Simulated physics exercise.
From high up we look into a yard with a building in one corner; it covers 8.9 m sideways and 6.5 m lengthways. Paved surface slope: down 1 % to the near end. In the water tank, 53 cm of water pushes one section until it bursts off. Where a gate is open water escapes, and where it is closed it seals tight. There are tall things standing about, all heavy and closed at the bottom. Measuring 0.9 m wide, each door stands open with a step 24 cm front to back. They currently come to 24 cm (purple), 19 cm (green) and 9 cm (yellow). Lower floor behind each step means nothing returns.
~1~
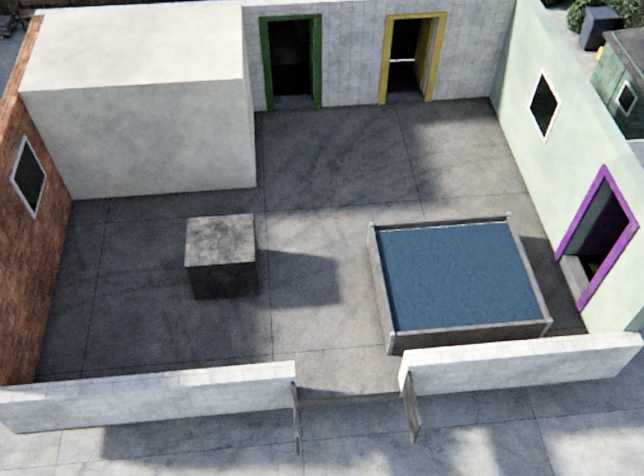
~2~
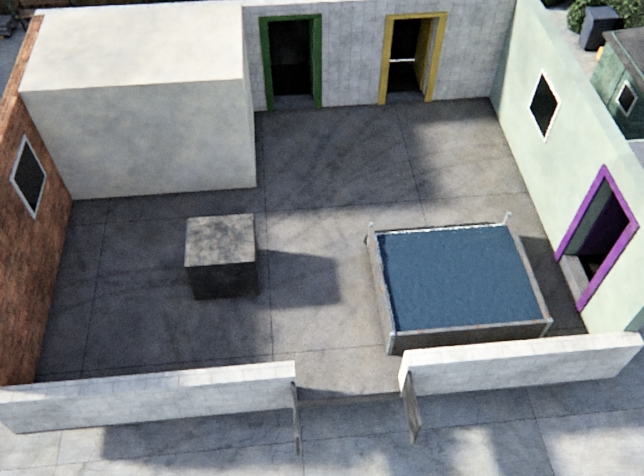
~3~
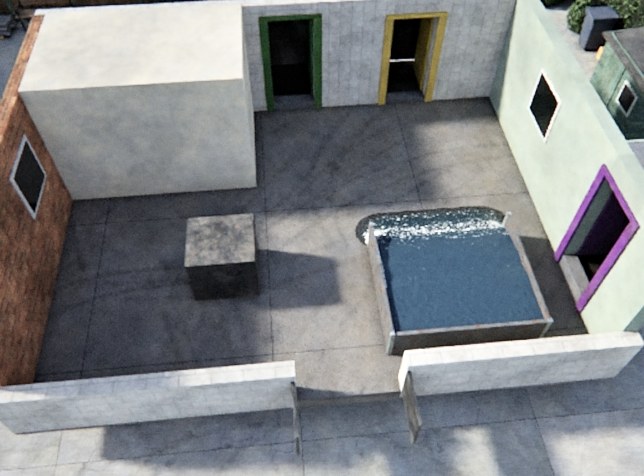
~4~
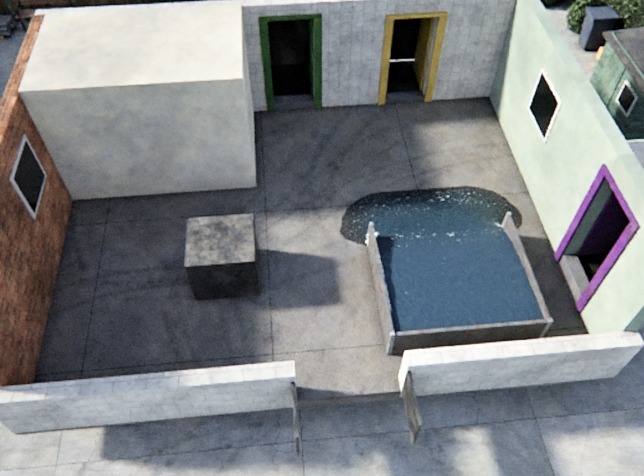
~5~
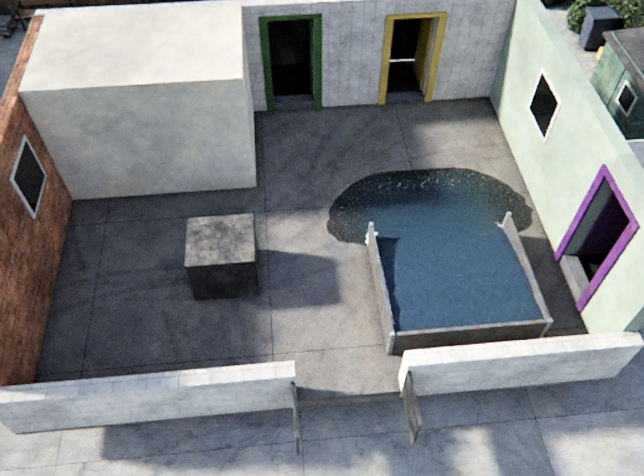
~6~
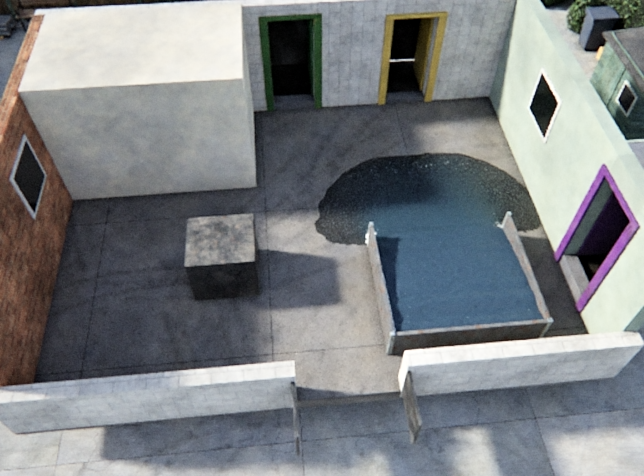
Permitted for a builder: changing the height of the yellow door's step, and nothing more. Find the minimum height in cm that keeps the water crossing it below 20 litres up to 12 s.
21 cm.
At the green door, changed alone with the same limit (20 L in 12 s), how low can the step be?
Green door - some 13.5 centimetres.
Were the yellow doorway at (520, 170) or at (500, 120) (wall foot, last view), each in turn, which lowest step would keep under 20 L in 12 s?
Minimums: Roughly 9.5 cm and 21 cm.
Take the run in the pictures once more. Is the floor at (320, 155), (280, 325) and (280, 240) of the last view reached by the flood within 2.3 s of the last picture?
Awash; untouched; untouched.
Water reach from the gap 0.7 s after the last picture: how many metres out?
The front is some 4.2 m out.
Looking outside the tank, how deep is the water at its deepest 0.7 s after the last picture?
22 cm.
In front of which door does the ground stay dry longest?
Purple.
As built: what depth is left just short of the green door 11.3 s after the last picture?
About 2.5 cm.
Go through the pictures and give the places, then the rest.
In the first picture, the water tank at (454, 272) is whole and still, 53 cm deep; the yellow door at (410, 64) is dry.
In the second picture, water pours out on the far side and has run 0.2 m, to a hidden place; about 10 cm deep outside, 53 cm at the back.
In the third picture, the front is at (387, 215), 0.7 m from the gap on the far side; 1.6 m2 of floor is wet, 53 cm left at the back.
In the fourth picture, the gap is on the far side, the front 1.2 m out at (374, 197); the back of the water tank holds 53 cm.
In the fifth picture, the gap is on the far side, the front 1.7 m out at (382, 176); the back of the water tank holds 53 cm.
In the sixth picture, the gap is on the far side, the front 2.1 m out at (373, 162); the back of the water tank holds 50 cm; the yellow door at (410, 64), 4.0 m from the gap, is still 1.8 m from the nearest water.
Then, 0.7 s after the last picture water covers 35 % of the floor, deepest (22 cm) near (398, 237); 3 cm at the yellow door, 0 litres in over its 9 cm step.
Then, 2.3 s after the last picture water covers 45 % of the floor, deepest (33 cm) near (264, 111); 22 cm at the yellow door, 126 litres in over its 9 cm step.
Then, 11.3 s after the last picture water covers 95 % of the floor, deepest (10 cm) near (573, 360); 3 cm at the yellow door, 219 litres in over its 9 cm step.
At the yellow door as built, the water peaked near 25 cm, 1.7 s after the last picture.
With a step of 18 cm, 43 litres would have come in within the 12 s; with 24 cm, 3 litres. So under 20 litres takes about 21 cm.
